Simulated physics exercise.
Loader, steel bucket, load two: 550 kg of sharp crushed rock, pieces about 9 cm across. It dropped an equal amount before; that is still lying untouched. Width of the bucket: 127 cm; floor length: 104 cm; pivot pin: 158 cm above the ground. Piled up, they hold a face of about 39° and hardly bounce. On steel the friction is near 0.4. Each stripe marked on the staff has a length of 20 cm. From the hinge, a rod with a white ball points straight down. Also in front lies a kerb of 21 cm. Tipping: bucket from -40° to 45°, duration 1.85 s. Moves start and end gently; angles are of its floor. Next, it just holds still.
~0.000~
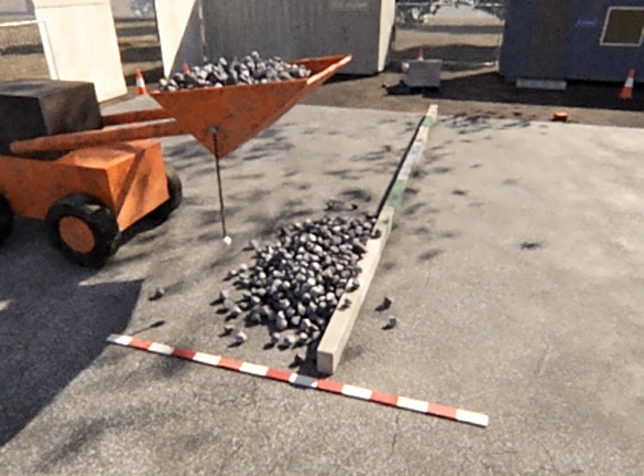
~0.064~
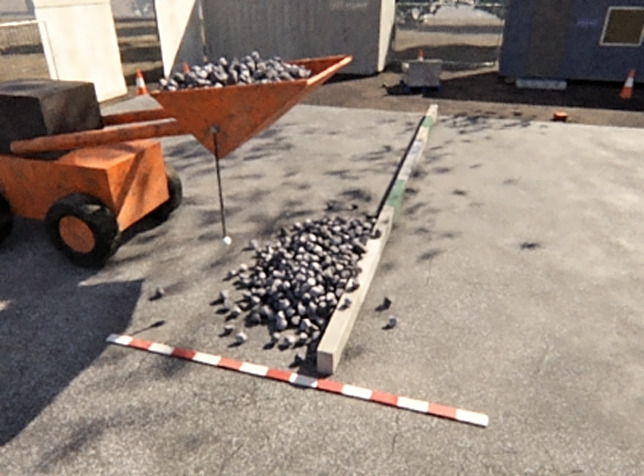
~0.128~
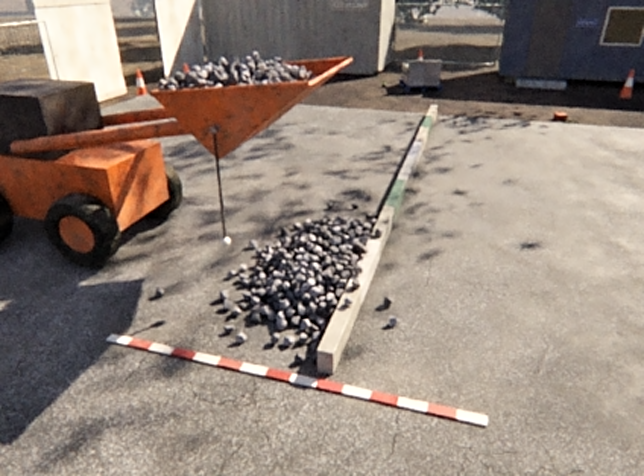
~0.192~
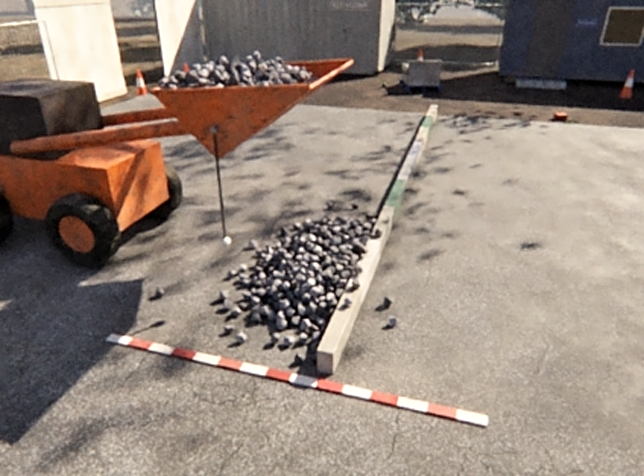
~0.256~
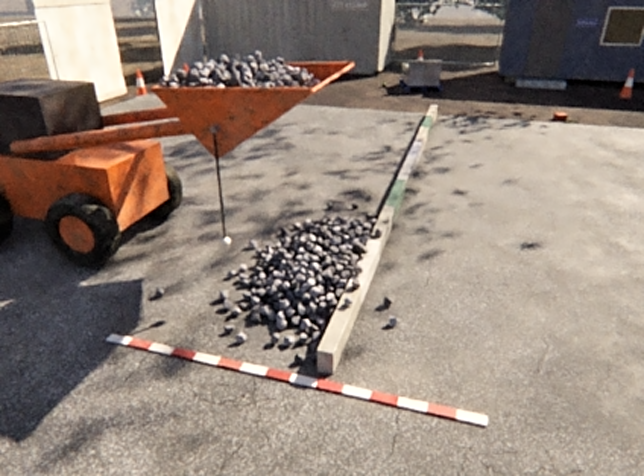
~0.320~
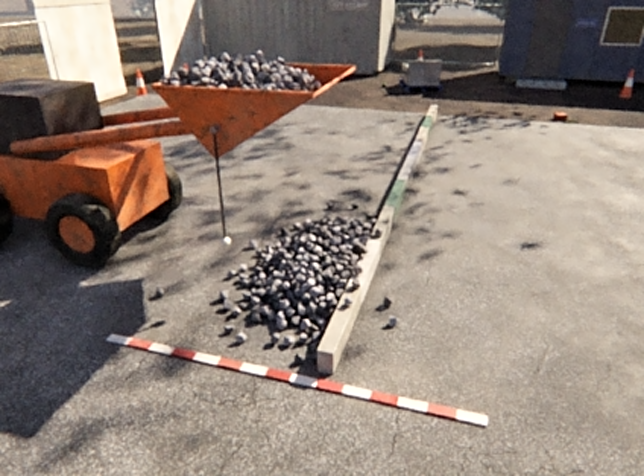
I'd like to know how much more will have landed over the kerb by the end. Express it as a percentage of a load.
Roughly 28 in every hundred.
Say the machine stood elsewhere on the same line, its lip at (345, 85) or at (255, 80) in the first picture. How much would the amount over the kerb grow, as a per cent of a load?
Some 70 percent first and 0 percent second.
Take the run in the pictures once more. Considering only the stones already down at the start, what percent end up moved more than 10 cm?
Around 5 in a hundred.
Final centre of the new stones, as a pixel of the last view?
Their middle is at about (348, 250).
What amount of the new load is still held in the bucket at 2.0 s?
Close to 30 per cent of the load.
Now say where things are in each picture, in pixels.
The bucket is at -40°, its lip at (309, 82); the top of the load is at (254, 64). The earlier load is highest near (312, 237), 32 cm above ground level, 100 % on this side of the kerb, in the first frame.
The bucket is at -40°, its lip at (309, 82); the top of the load is at (254, 64); the stones move at 0.0 m/s on average, in the second frame.
The bucket is at -39°, its lip at (310, 84); the top of the load is at (255, 64); the stones move at 0.1 m/s on average, in the third frame.
Lip at (311, 87), floor tilted -37°, highest stones at (255, 64); the stones move at 0.1 m/s on average, in the fourth frame.
Lip at (312, 90), floor tilted -36°, highest stones at (246, 62); the stones move at 0.2 m/s on average, in the fifth frame.
Lip at (314, 95), floor tilted -33°, highest stones at (248, 62); the stones move at 0.2 m/s on average, in the sixth frame.
After 1.4 s the floor is at 32°; in per cent of one load, 99 in the bucket, 101 on this side of the kerb; the foremost stones are at (369, 273).
After 2.0 s the floor is at 45°; in per cent of one load, 29 in the bucket, 168 on this side of the kerb, 4 over the kerb; the foremost stones are at (398, 294).
After 2.3 s the floor is at 45°; in per cent of one load, 1 in the bucket, 182 on this side of the kerb, 17 over the kerb; the foremost stones are at (448, 281).
After 5.2 s the floor is at 45°; in per cent of one load, 0 in the bucket, 172 on this side of the kerb, 28 over the kerb; the foremost stones are at (489, 278). Net gain over the kerb, 28.
